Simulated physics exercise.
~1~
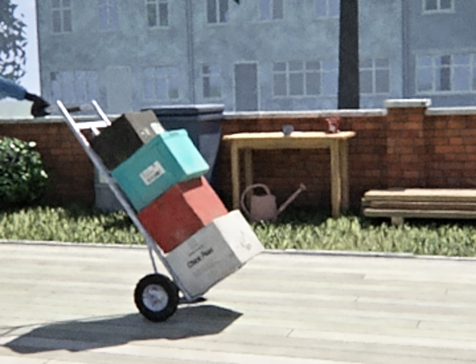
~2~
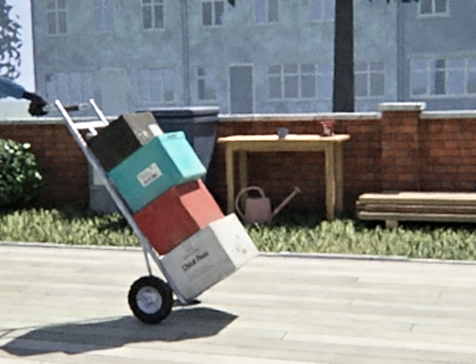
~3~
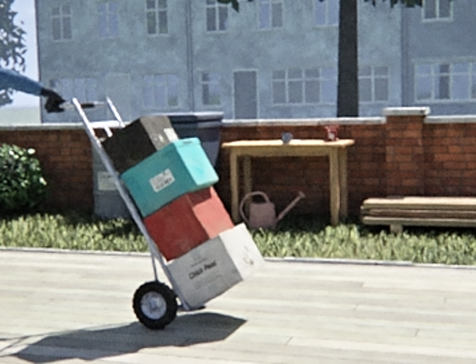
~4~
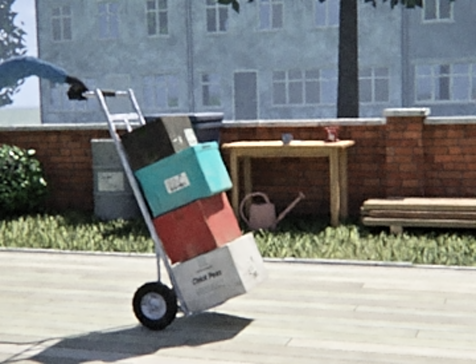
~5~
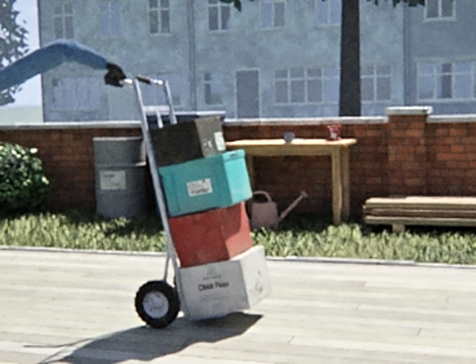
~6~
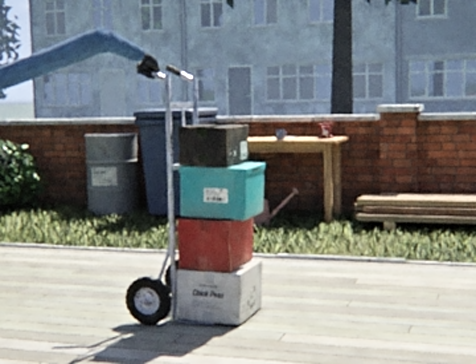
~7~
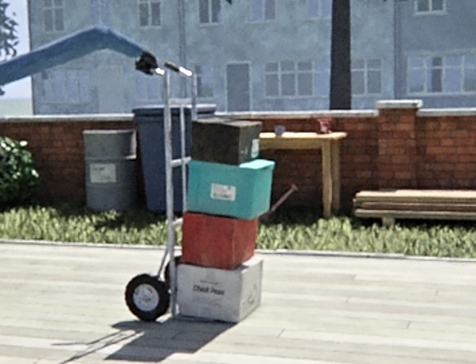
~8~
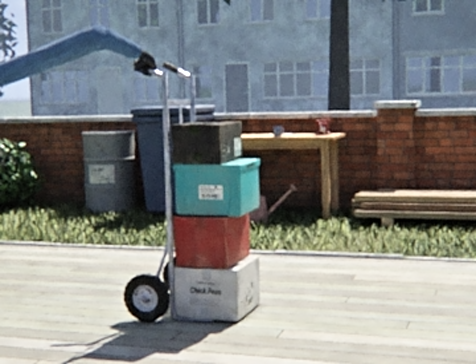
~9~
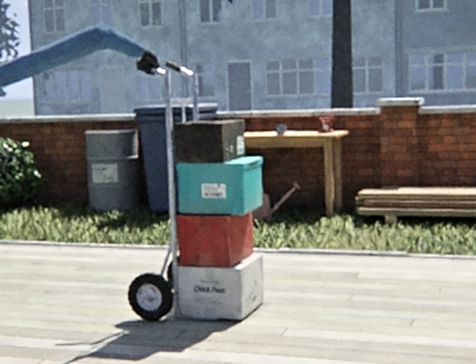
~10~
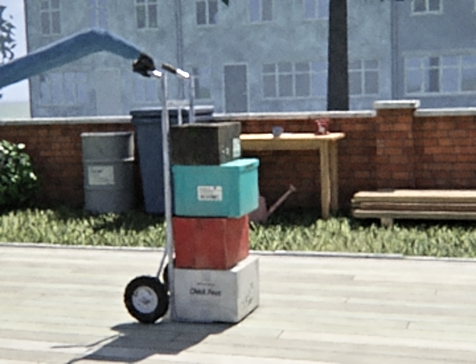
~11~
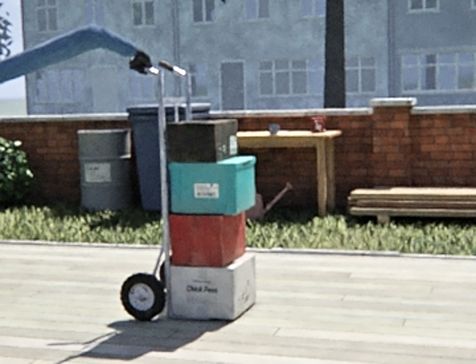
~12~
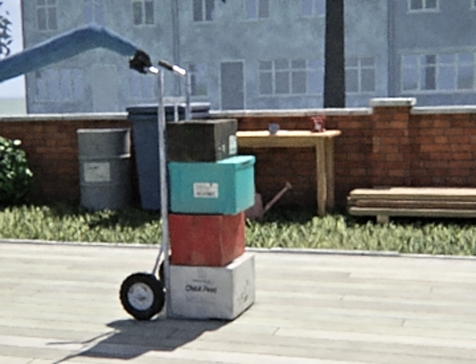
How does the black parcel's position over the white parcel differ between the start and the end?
At the start, the black parcel is well to the left of the white parcel, at the top of the leaning stack. At the end, it has moved right and sits level, almost straight above the white parcel.
